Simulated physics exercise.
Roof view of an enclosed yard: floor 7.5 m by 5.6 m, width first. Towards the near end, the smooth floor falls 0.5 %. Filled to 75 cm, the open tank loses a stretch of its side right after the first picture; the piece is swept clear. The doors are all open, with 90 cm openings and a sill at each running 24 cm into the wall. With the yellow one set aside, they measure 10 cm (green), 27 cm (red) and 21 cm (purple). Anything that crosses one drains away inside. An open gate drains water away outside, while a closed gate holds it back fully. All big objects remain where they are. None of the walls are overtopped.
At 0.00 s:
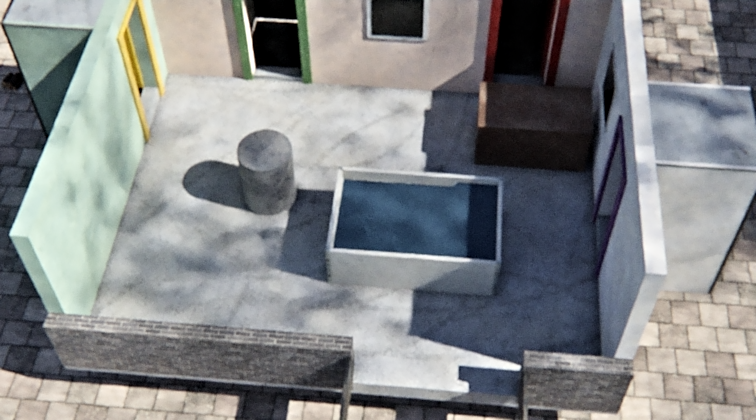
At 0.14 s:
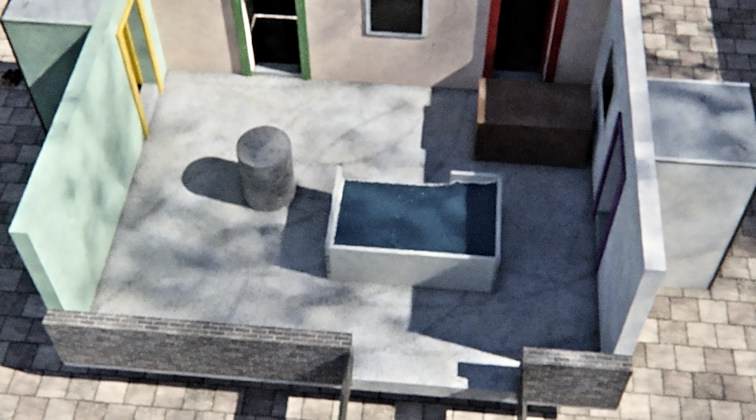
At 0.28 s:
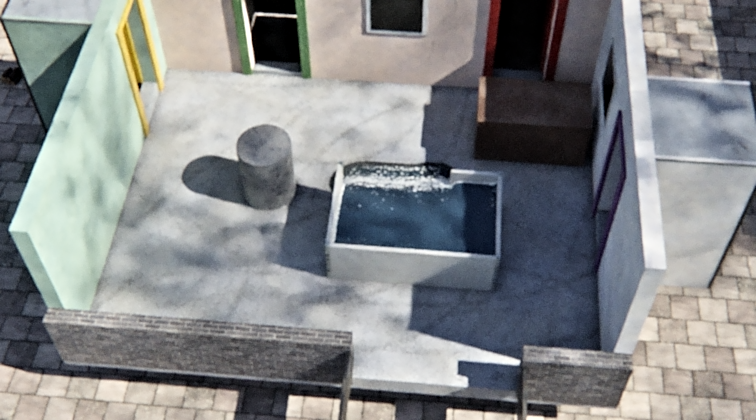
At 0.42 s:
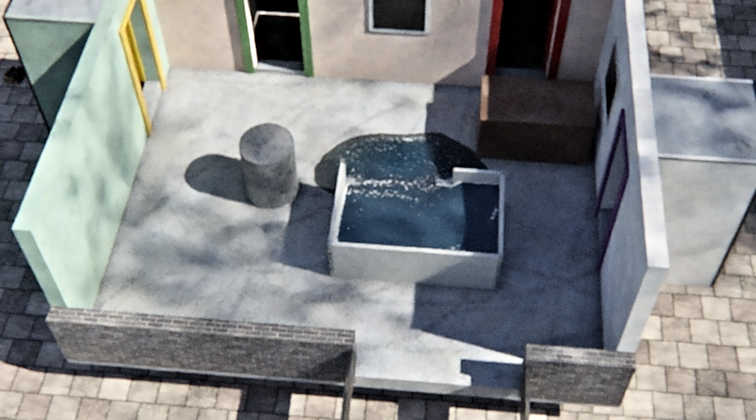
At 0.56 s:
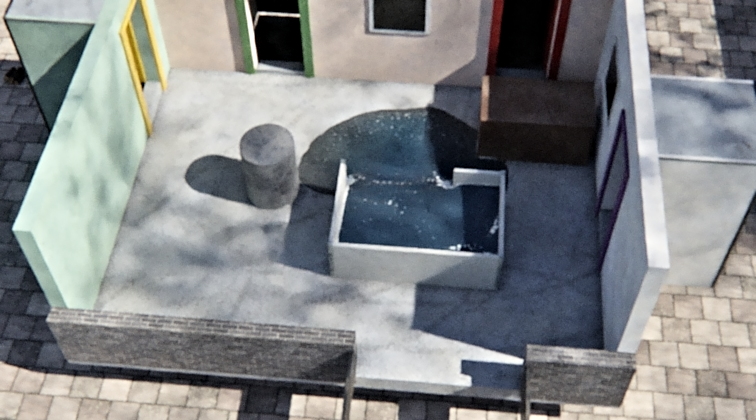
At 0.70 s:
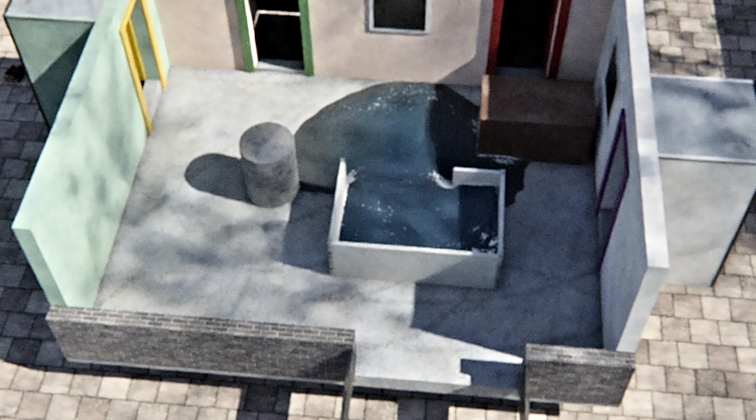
Water in an open tank in a walled yard sloshed, then poured out through a gap in the far side and spread in a widening dark pool across the floor toward the back wall.
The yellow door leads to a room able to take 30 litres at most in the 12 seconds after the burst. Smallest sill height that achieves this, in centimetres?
20 cm.
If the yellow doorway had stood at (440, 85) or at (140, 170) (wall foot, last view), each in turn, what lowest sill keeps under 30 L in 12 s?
About 32 cm, then about 7.5 cm.
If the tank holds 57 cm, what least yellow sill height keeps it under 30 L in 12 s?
Roughly 14.0 centimetres.
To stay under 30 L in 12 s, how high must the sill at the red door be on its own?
Red: Roughly 19 cm.
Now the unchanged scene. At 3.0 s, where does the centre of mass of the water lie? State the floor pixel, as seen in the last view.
The water's centre is at about (380, 144).
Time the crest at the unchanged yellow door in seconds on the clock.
Approximately 3.2 s.
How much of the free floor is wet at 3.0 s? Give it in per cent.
Roughly 40 percent of the floor is wet.
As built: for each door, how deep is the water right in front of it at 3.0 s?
Purple door 2 cm, red door 11 cm, green door 14 cm, yellow door 27 cm.
After 1.4 s water covers 25 % of the floor, deepest (44 cm) near (390, 88); it has not reached the yellow door.
After 3.0 s water covers 40 % of the floor, deepest (35 cm) near (181, 67); 27 cm at the yellow door, 2 litres in over its 24 cm sill.
After 12.0 s water covers 100 % of the floor, deepest (12 cm) near (84, 337); 7 cm at the yellow door, 10 litres in over its 24 cm sill.
At the yellow door as built, the water arrived by 2.4 s and peaked near 28 cm at 3.2 s.
Run again over the same 12 s with other heights there, 62 litres in over 16 cm, 18 litres over 22 cm. The limit of 30 litres is kept from about 20 cm up.
